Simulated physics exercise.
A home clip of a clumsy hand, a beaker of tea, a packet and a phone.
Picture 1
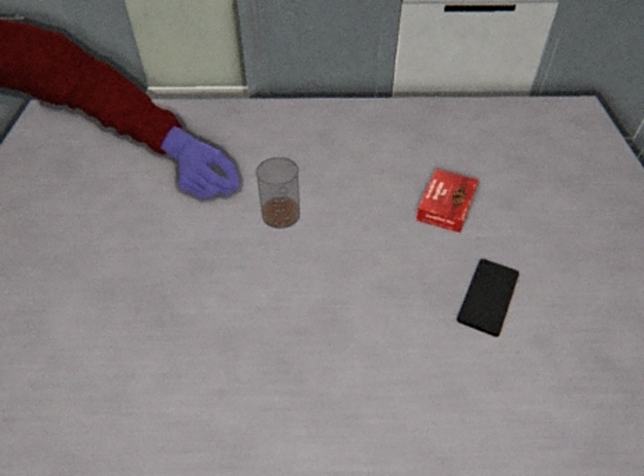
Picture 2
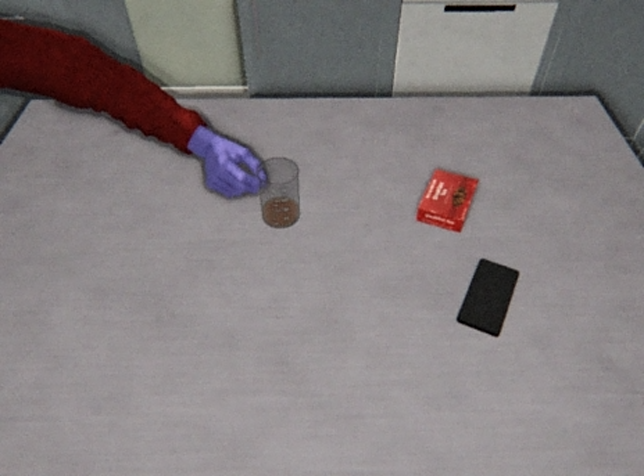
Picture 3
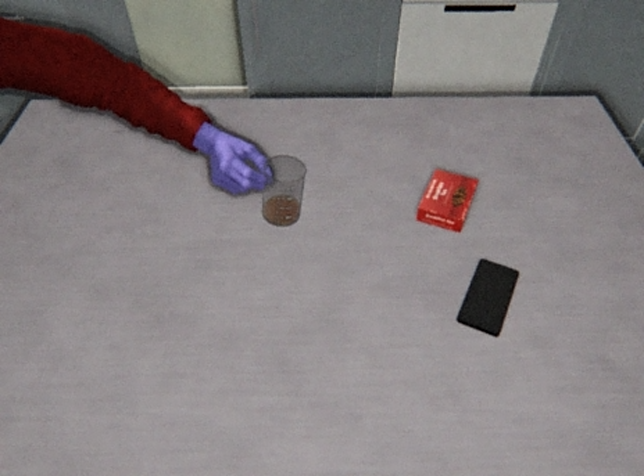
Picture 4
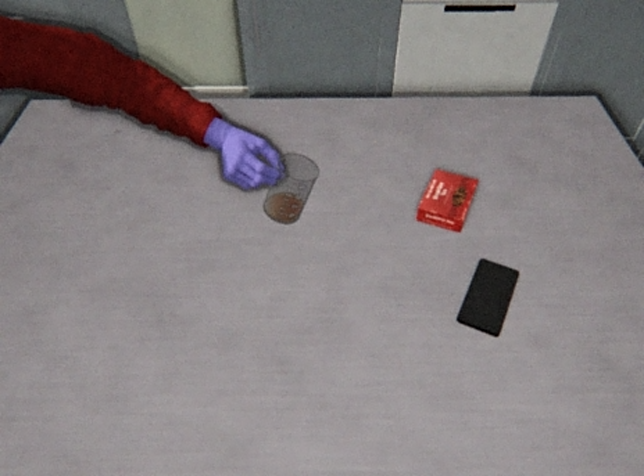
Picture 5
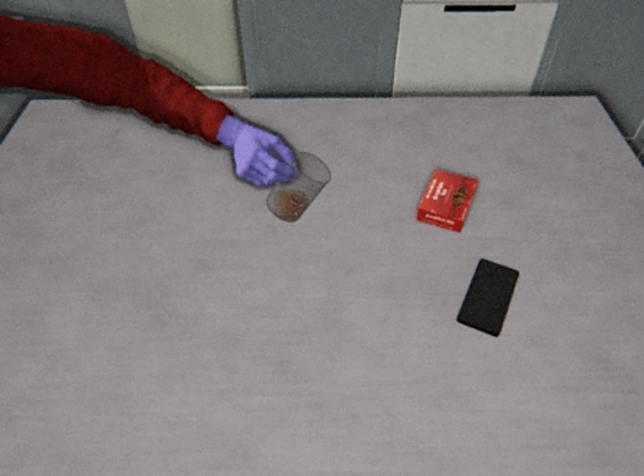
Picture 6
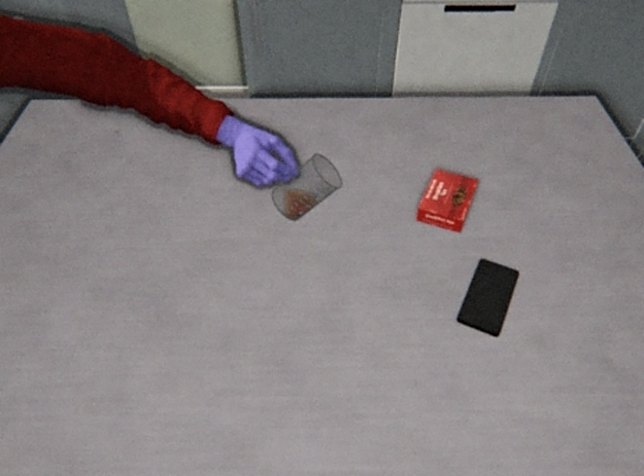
An arm in a dark red sleeve and a purple glove reaches in from the upper left over a pale grey table, seen from above by a still camera. A clear beaker with a little brown tea stands near the hand, with a red packet and a black phone to the right. The hand moves right and pushes the beaker's upper side, and it leans steadily further rightward.
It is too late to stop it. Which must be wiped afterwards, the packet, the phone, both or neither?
As for the packet, it is reached; the phone escapes.
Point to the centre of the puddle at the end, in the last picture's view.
Roughly at (407, 192).
Soon after, the puddle covers about as much as a saucer; the packet is wet; the phone is dry.
In the end, the puddle covers about as much as a saucer; the packet is wet; the phone is dry.
